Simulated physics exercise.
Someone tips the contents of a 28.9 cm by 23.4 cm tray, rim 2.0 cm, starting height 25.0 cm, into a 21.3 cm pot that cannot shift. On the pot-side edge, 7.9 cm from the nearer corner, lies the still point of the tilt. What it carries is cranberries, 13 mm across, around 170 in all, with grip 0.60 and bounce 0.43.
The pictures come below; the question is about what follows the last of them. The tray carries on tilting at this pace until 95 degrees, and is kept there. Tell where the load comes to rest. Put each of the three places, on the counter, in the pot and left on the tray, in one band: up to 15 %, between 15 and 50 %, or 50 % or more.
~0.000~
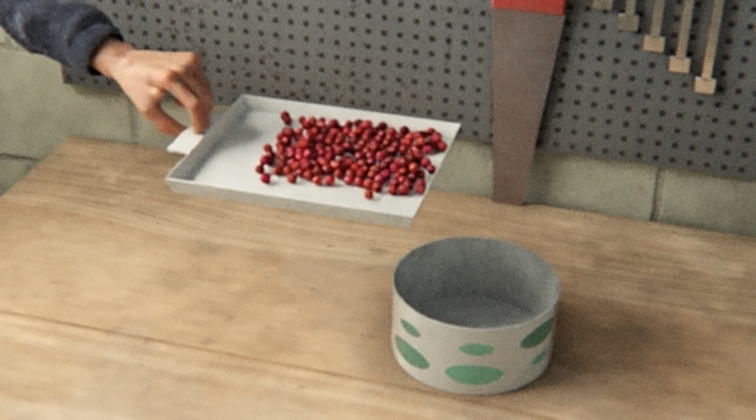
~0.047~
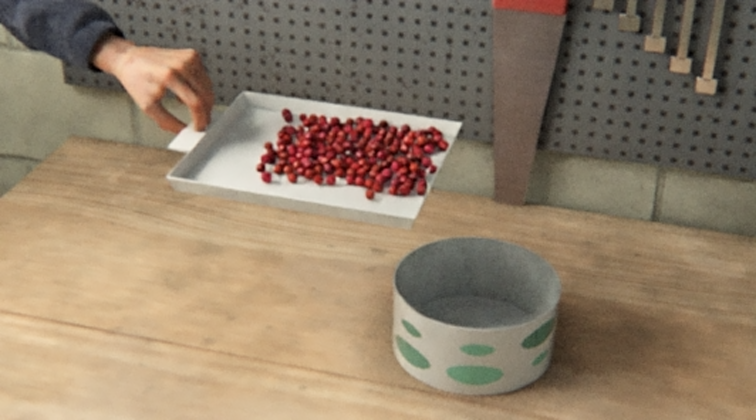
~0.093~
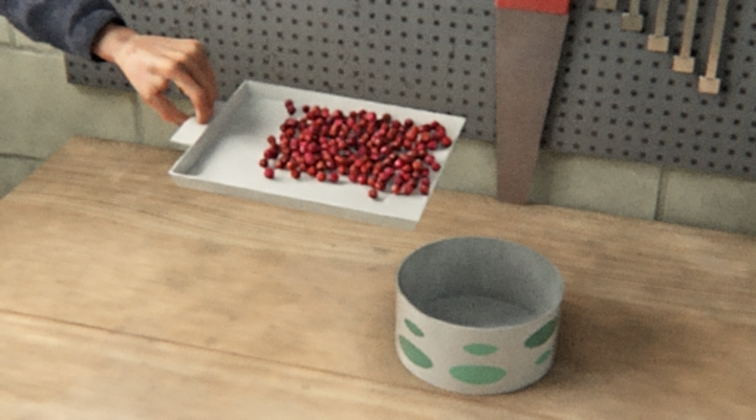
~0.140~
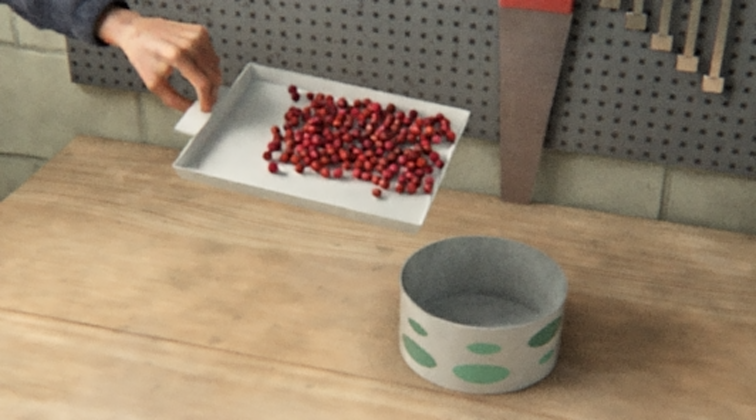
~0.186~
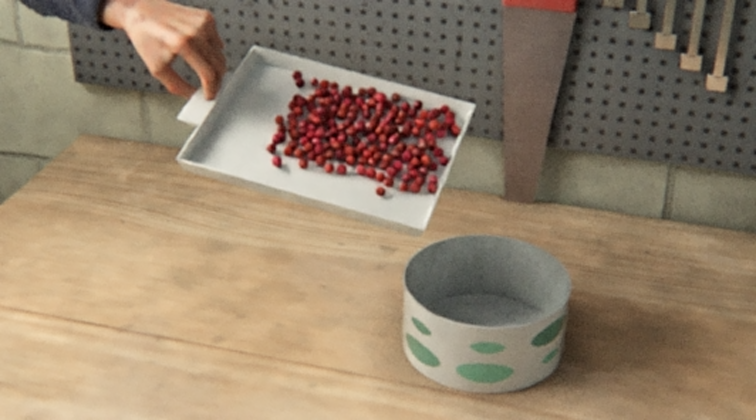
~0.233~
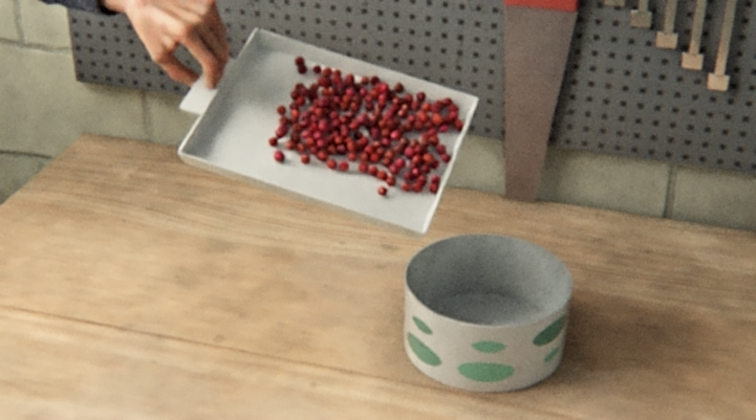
Counter: 50 % or more; pot: Up to 15 %; tray: Up to 15 %.
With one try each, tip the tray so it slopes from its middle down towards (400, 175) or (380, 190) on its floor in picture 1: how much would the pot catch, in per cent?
Approximately 75 percent, then 30 percent.
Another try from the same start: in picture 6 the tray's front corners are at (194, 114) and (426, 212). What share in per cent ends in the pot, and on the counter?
In the pot: 70 per cent; on the counter: 30 per cent.
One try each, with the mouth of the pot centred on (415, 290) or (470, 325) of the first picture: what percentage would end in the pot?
Near 50 and 70 percent, one try each.
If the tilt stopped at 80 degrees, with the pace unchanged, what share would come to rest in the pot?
The pot would get around 0 per cent.
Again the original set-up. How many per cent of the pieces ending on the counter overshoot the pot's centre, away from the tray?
30 %.
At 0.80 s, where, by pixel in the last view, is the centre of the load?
Load centre: About (403, 227) px.
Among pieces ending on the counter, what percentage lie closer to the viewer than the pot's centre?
I'd put it at around 100 per cent.
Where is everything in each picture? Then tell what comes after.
In the first frame, tray tilt 0 degrees, front corners at (173, 176) and (409, 213); middle of the pieces at (356, 153); pot at (476, 280).
In the second frame, tray tilt 1 degrees, front corners at (174, 175) and (410, 214); middle of the pieces at (357, 151).
In the third frame, tray tilt 4 degrees, front corners at (177, 171) and (413, 216), lowest corner right front; middle of the pieces at (360, 147).
In the fourth frame, tray tilt 9 degrees, front corners at (180, 164) and (417, 220), lowest corner right front; middle of the pieces at (364, 140).
In the fifth frame, tray tilt 14 degrees, front corners at (184, 157) and (421, 224), lowest corner right front; middle of the pieces at (368, 132).
In the sixth frame, tray tilt 19 degrees, front corners at (186, 150) and (422, 227), lowest corner right front; middle of the pieces at (371, 125); pot at (488, 277). The tray's pace is about 110 degrees a second.
After 0.57 s, tilt 56 degrees; the tray holds 100 %, the pot 0 %.
After 0.80 s, tilt 81 degrees; the tray holds 70 %, the pot 0 %.
Then, at 1.14 s, tilt 95 degrees; the tray holds 0 %, the pot 0 %.
In the end, at 1.9 s, counter 100 %, pot 0 %, tray 0 %.
